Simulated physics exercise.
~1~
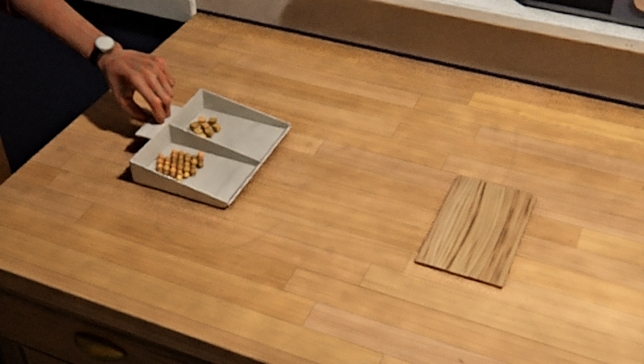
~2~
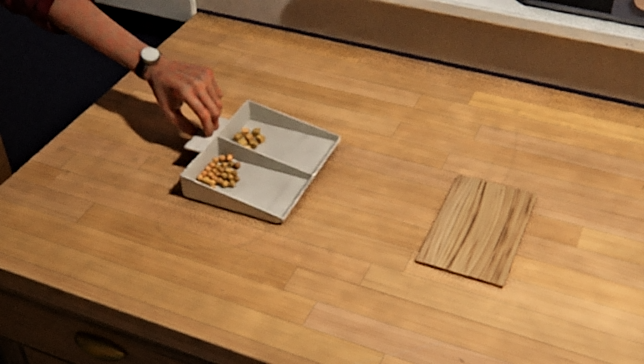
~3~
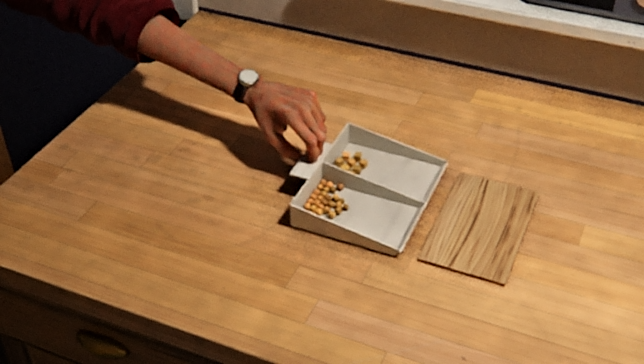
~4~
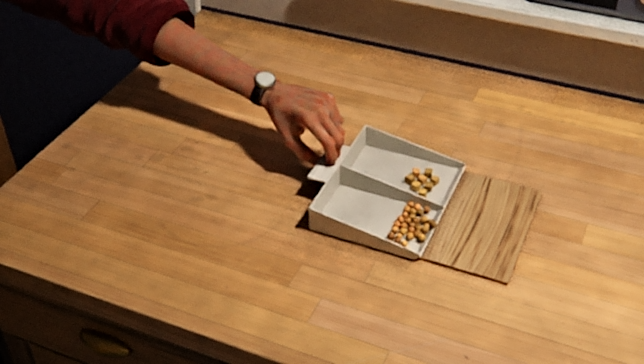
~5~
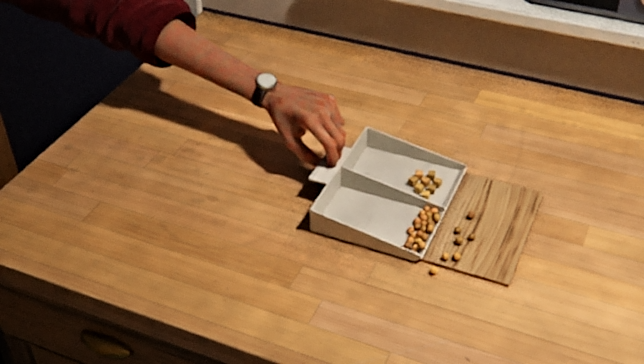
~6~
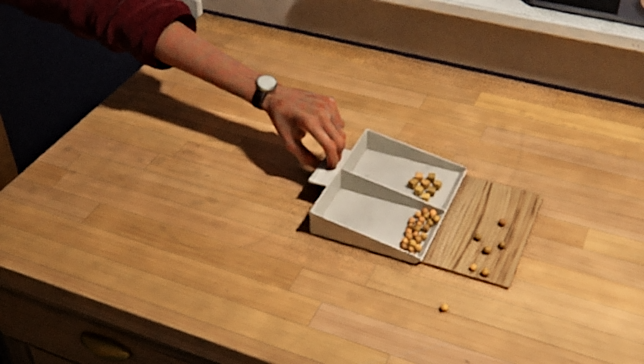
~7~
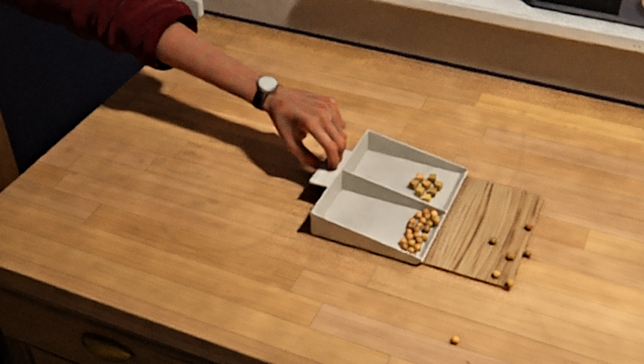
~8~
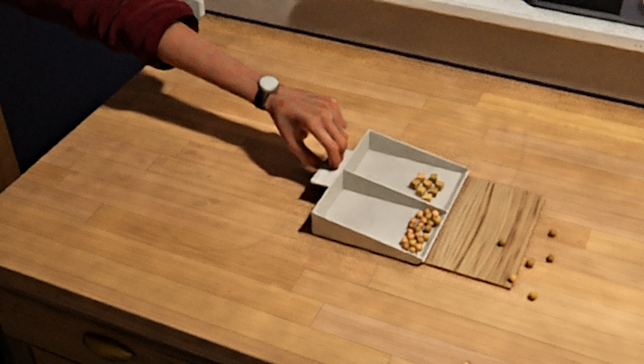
A hand with a wristwatch and a dark red sleeve reaches in from the upper left over a wooden counter, seen from above at an angle. It holds a pale grey, two-part tray with small round tan and brown pieces in both parts, while a flat striped wooden board lies to the right. The hand pushes the tray rightward until it stops against the board. Both groups slide to the front rim, and several pieces from the near part spill over it. They roll across the board and onto the counter beyond, while the far group stays inside.
